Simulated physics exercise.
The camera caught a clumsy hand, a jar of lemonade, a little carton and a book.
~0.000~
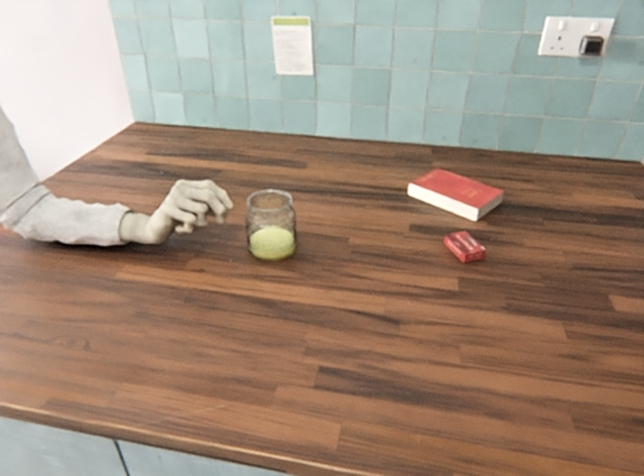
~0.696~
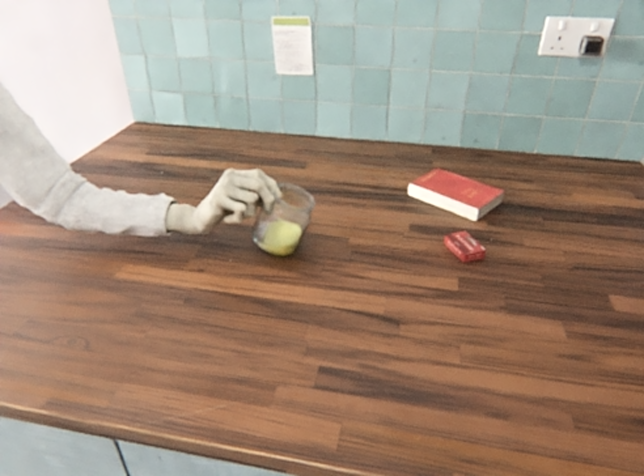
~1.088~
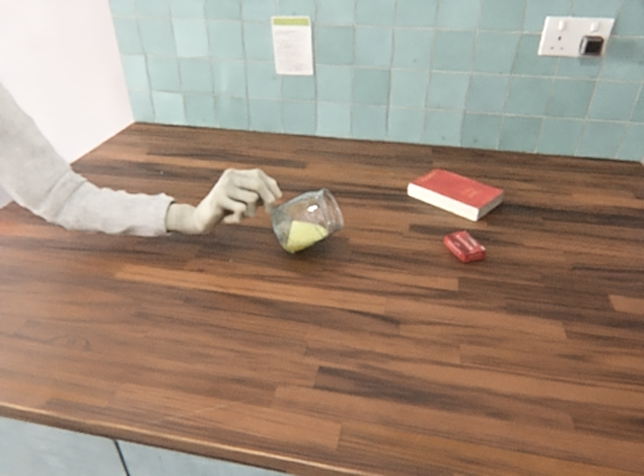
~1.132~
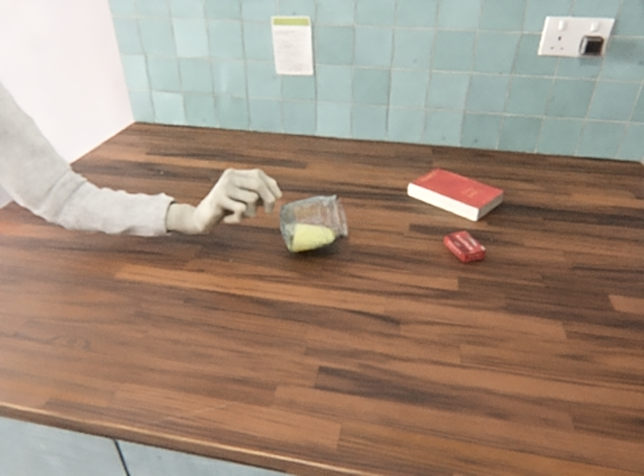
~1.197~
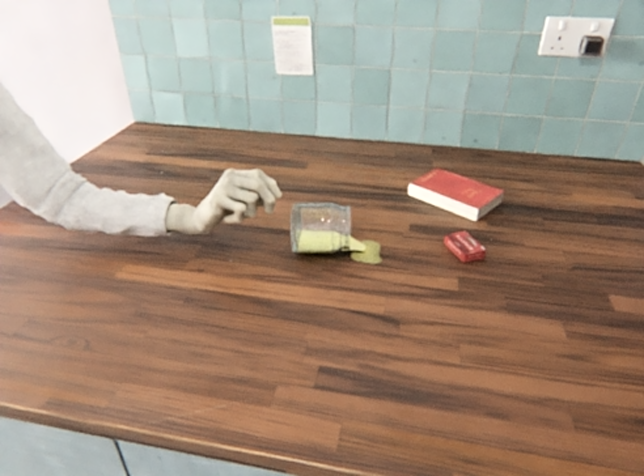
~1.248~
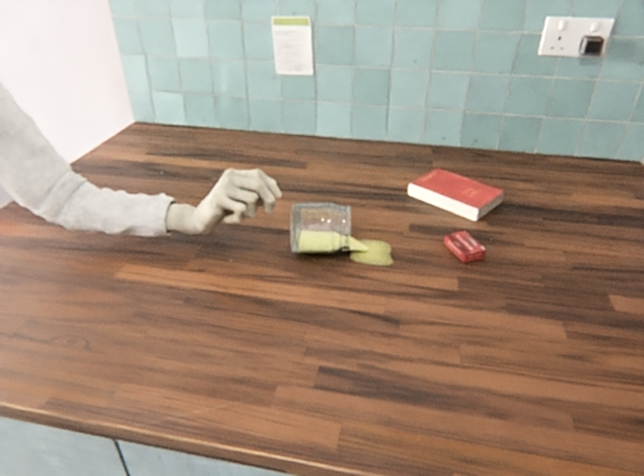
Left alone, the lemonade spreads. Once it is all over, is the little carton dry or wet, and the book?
Once it is over, the little carton is wet, the book is dry.
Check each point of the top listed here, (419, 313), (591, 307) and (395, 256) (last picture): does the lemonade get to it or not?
Spot one - never touched; spot two - never touched; spot three - touched at some point.
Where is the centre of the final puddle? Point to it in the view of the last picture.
Its centre ends up near (427, 256) in the last picture.
After 1.6 s, the puddle covers about as much as a saucer; the little carton is reached; the book is untouched.
After 3.6 s, the puddle covers about as much as a saucer; the little carton is reached; the book is untouched.
